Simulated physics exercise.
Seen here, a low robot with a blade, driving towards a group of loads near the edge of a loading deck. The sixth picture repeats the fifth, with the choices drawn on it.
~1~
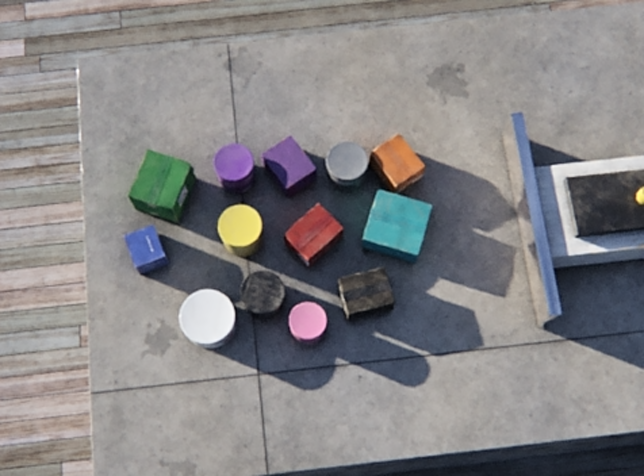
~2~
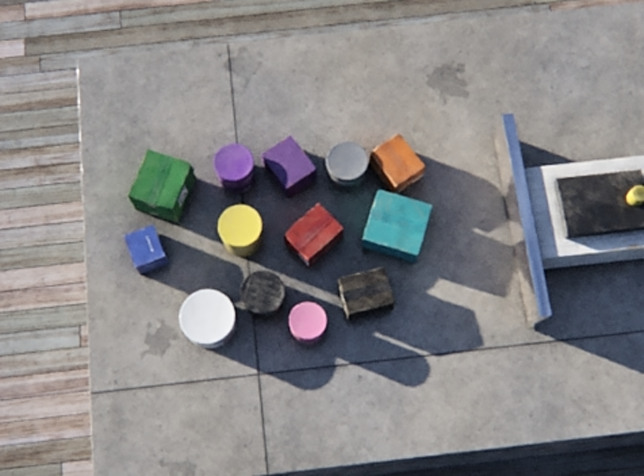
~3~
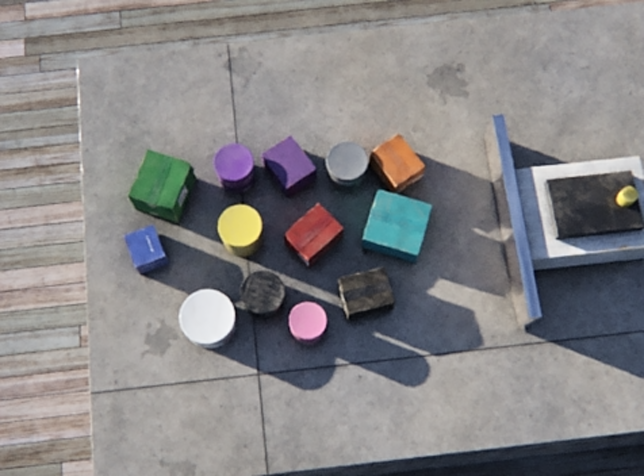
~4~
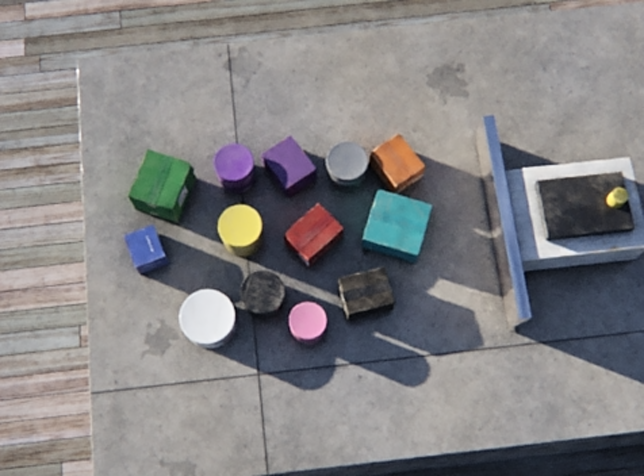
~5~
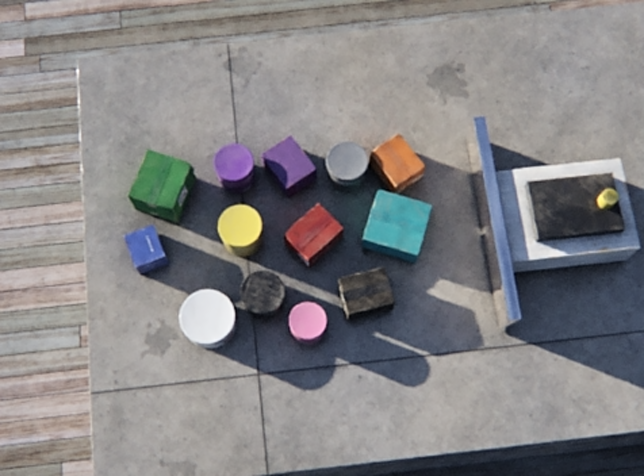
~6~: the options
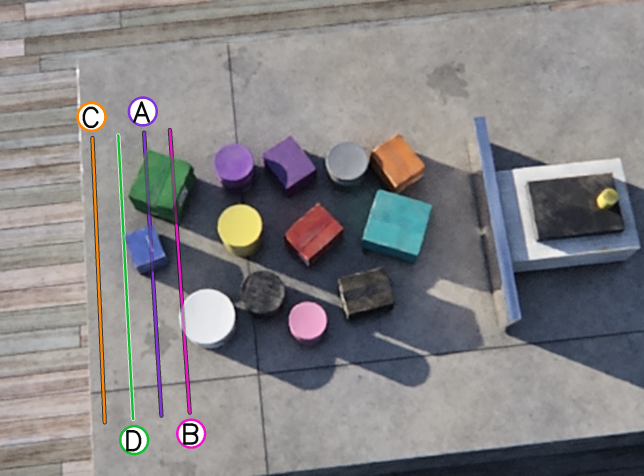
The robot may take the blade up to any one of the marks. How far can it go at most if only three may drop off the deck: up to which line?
It should halt at B.
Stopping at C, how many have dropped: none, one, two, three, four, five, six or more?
Six or more.
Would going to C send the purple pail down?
By then, no.
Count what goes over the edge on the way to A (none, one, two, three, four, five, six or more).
By then, five.
On the copy, A at (152, 268); B at (179, 265); C at (98, 273); D at (125, 271).
On B. First, robot (455, 219); purple crate (272, 172); orange box (347, 165).
Then, robot (341, 231); blue box (103, 259); green parcel (115, 177).
Finally, robot (250, 241); yellow pail over the edge; green parcel over the edge; three fallen.
By contrast, A drops five; C drops twelve; D drops eight.
